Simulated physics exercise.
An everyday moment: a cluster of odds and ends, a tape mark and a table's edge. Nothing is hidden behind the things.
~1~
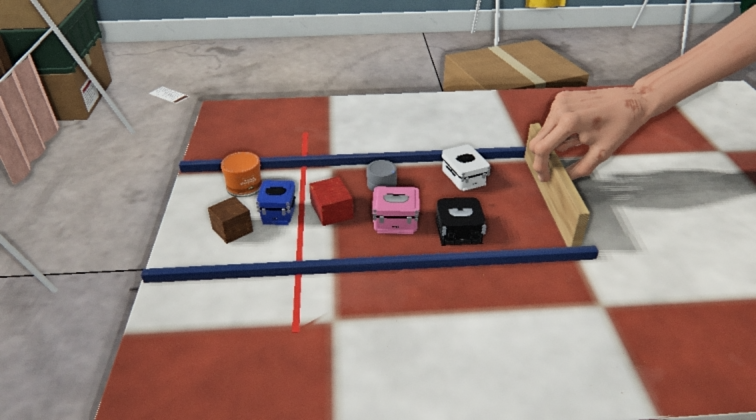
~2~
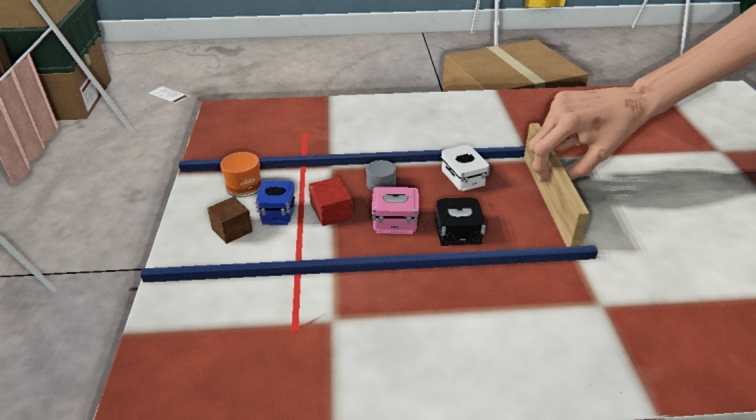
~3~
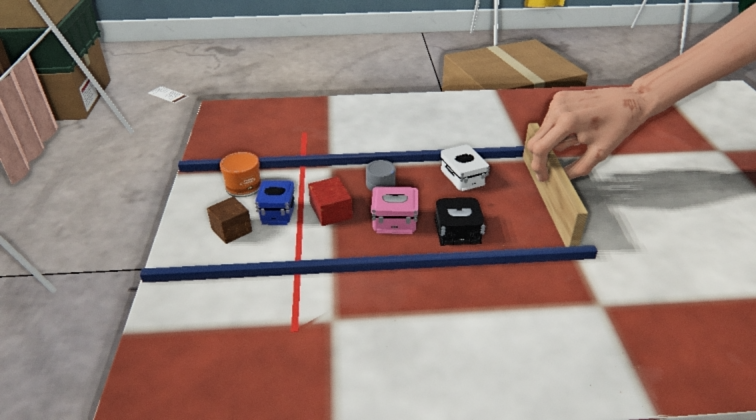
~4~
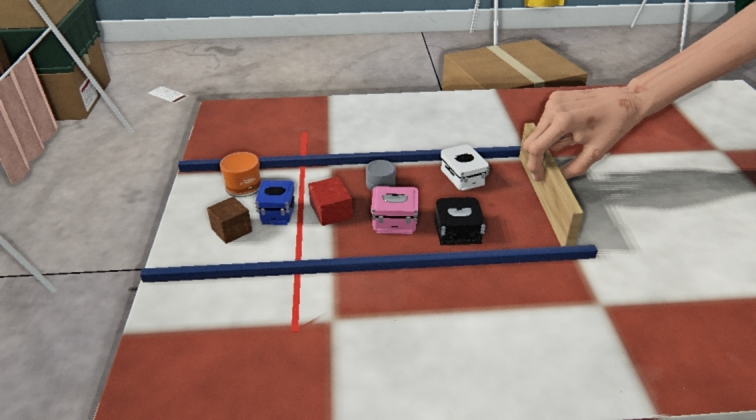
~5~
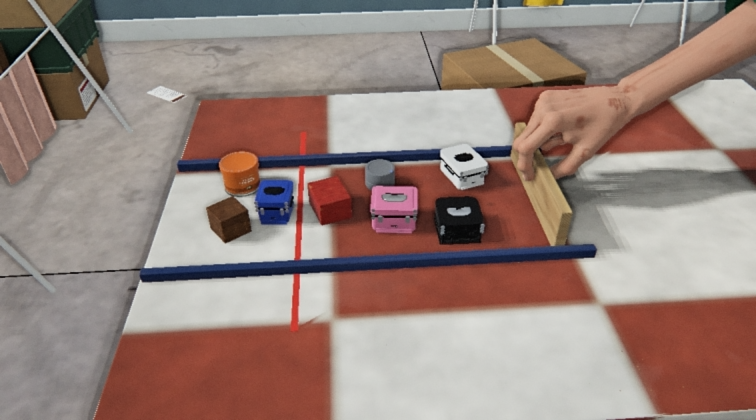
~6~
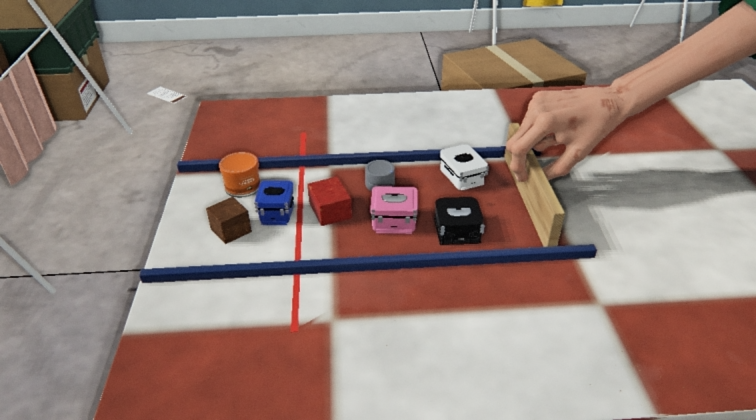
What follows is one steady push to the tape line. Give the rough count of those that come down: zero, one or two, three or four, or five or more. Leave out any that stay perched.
As it turns out, the number that fall off is zero.
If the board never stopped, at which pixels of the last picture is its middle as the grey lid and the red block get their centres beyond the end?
Near (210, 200) and (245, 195).
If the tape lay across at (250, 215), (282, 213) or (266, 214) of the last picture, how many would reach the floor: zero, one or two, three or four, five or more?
In that order: One or two; not one; not one.
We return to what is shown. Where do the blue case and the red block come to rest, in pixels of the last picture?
The blue case at (186, 186), the red block at (219, 193).
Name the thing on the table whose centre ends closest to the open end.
The blue case ends nearest.
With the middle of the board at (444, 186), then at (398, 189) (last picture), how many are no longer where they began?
The counts are 3 and 6.
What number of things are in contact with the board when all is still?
The number is 2.
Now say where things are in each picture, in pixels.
Brown block (231, 220); orange pot (243, 175); blue case (278, 203); board (553, 182); tape (301, 212), in the first frame.
Orange pot (242, 175); board (553, 182), in the second frame.
Blue case (277, 203); grey lid (381, 177), in the third frame.
Brown block (230, 220); red block (330, 201), in the fourth frame.
Orange pot (241, 174); white case (463, 168), in the fifth frame.
Brown block (229, 220); orange pot (241, 175); blue case (276, 203); board (531, 182); tape (300, 212), in the sixth frame.
A little later, none off yet; brown block at rest near (229, 220); orange pot at rest near (241, 175); blue case at rest near (276, 203).
Next, none off yet; brown block at rest near (222, 222); orange pot at rest near (241, 174); blue case shifted about its own width near (239, 197).
When it is over, the number that fall off is zero.
